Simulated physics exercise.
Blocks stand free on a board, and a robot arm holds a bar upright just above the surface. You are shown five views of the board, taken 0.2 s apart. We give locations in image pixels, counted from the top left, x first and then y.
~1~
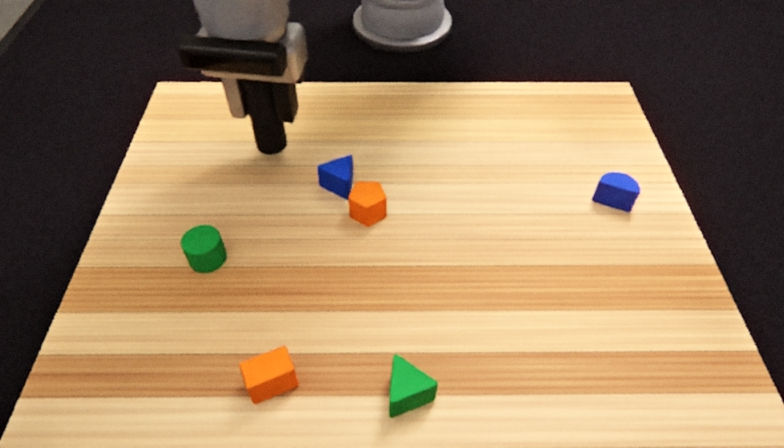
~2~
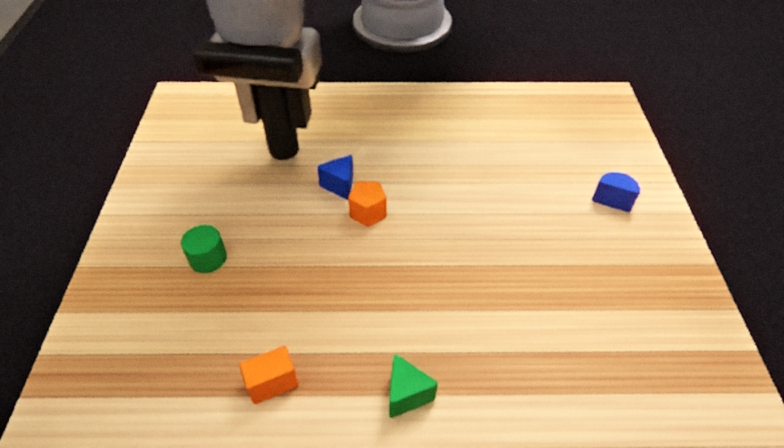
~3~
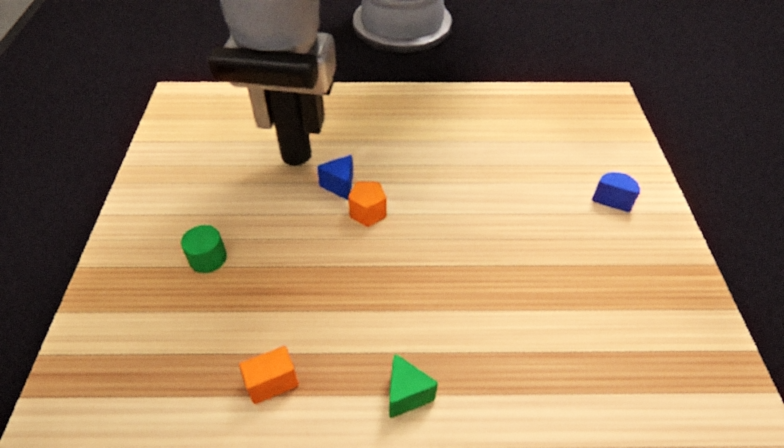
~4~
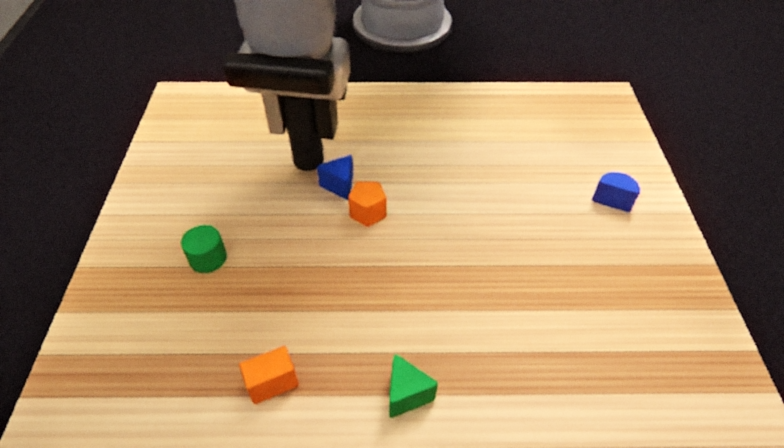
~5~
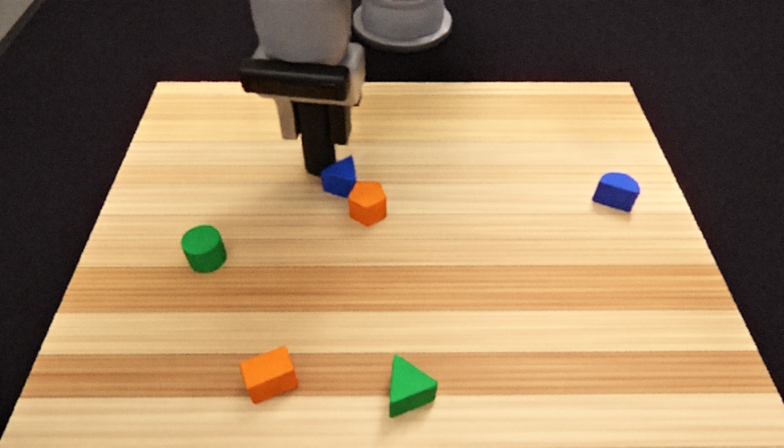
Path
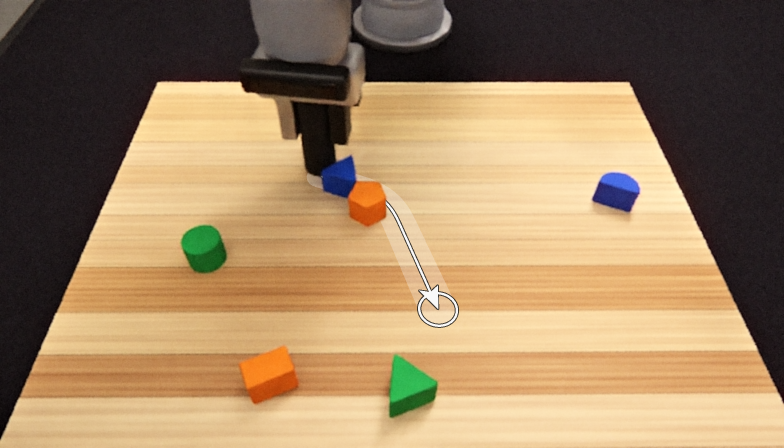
On a wooden board, a robot arm moves its bar right and slightly nudges a blue triangle.
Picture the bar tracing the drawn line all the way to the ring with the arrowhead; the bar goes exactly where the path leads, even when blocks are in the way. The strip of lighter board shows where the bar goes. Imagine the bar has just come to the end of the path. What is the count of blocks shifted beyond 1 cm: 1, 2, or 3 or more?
Shifted over 1 cm: Two.
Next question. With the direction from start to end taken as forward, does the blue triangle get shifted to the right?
No, that is not what happens.
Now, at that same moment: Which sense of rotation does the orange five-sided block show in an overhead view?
Viewed from overhead, the orange five-sided block winds up turned clockwise.
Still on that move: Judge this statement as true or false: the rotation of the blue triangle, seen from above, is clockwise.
False
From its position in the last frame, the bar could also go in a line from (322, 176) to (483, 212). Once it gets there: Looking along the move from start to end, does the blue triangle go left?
No, that is not what happens.
Path on the board, from (322, 176) by way of (381, 199) and (411, 248) to (438, 309).
The first path, step by step. One third of the way, bar (382, 189); blue triangle (405, 193); orange five-sided block (372, 205), turned 30° clockwise.
Two thirds of the way, bar (411, 239); blue triangle (439, 217), turned 65° anticlockwise; orange five-sided block (370, 218), turned 70° clockwise.
At the end, bar (439, 300); blue triangle (439, 217), turned 70° anticlockwise; orange five-sided block (370, 218), turned 70° clockwise; green triangle in place.
